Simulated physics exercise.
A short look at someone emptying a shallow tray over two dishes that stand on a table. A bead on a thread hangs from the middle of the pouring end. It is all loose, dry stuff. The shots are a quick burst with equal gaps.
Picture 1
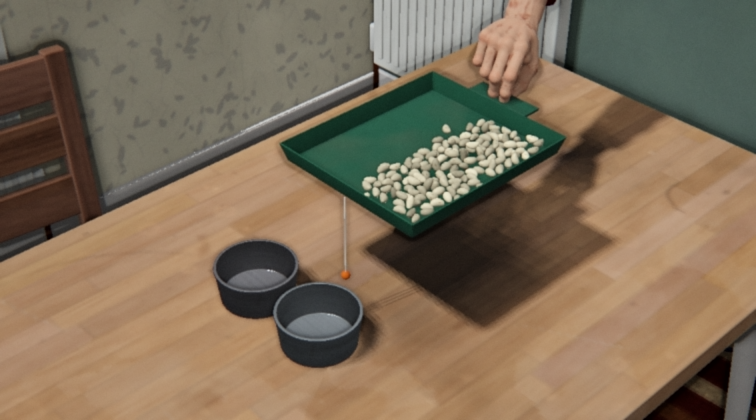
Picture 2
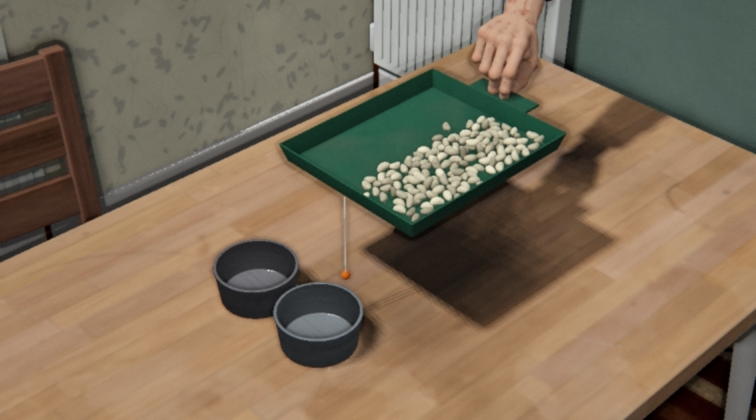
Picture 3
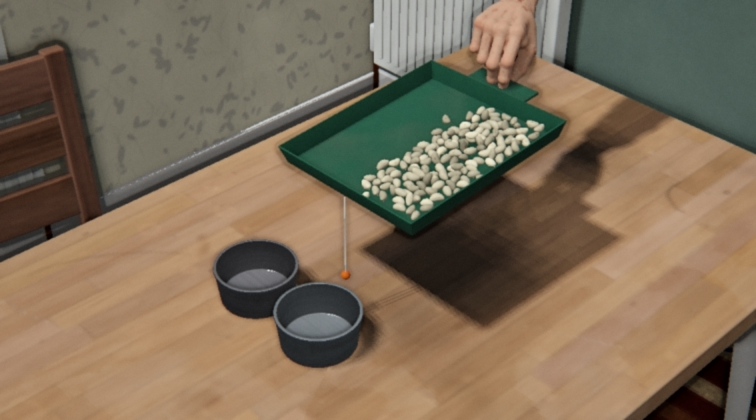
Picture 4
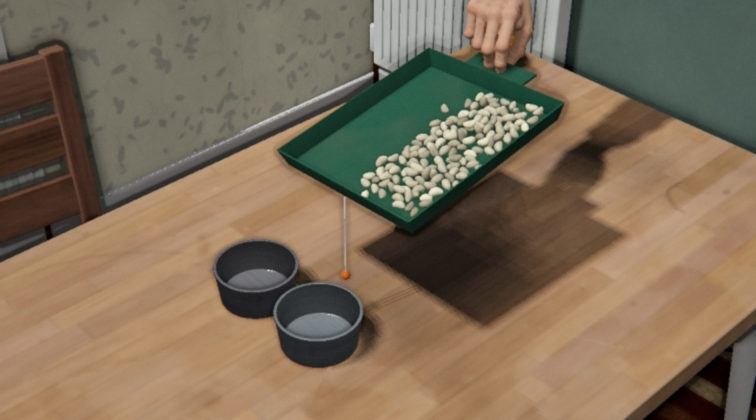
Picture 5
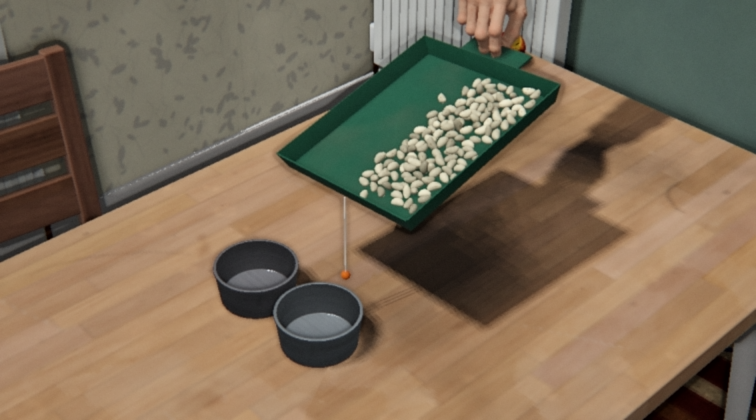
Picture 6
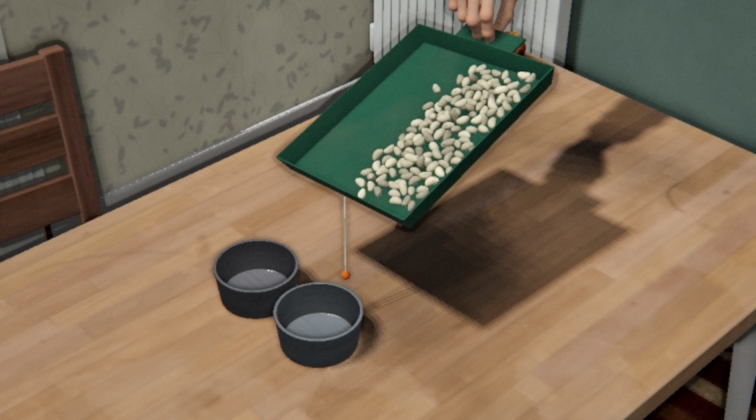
Above two dark dishes on a table, a hand steadily tilts a green tray of white beans.
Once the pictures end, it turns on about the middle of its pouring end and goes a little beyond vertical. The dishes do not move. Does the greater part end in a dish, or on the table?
They take the larger part between them.
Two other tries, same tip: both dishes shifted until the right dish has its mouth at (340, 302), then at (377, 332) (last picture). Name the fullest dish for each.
At the first place the left one, at the second the dish on the left.
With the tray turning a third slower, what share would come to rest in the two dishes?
Close to 70 per cent.
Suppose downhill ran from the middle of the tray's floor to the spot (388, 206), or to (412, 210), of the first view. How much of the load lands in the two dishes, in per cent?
The first gives 10 %, the second 0 %.
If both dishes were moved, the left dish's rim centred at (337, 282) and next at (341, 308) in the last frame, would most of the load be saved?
First not half, then less than half.
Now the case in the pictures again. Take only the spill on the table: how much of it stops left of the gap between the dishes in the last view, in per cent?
About 30 per cent.
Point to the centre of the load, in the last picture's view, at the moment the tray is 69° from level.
Close to (326, 174).
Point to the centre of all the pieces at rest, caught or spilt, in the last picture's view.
At about (274, 294).
Just after the last frame, tray tipped steeply; almost all on the tray; about a tenth in the air.
A moment on, tray tipped past a quarter turn; about a tenth on the tray; roughly a quarter in the right dish; roughly a third in the left dish; about a tenth outside both; roughly a quarter in the air.
Further on, tray tipped past a quarter turn; roughly a quarter in the right dish; roughly half in the left dish; roughly a third outside both.
When it is over, tray tipped past a quarter turn; roughly a quarter in the right dish; roughly half in the left dish; roughly a third outside both.
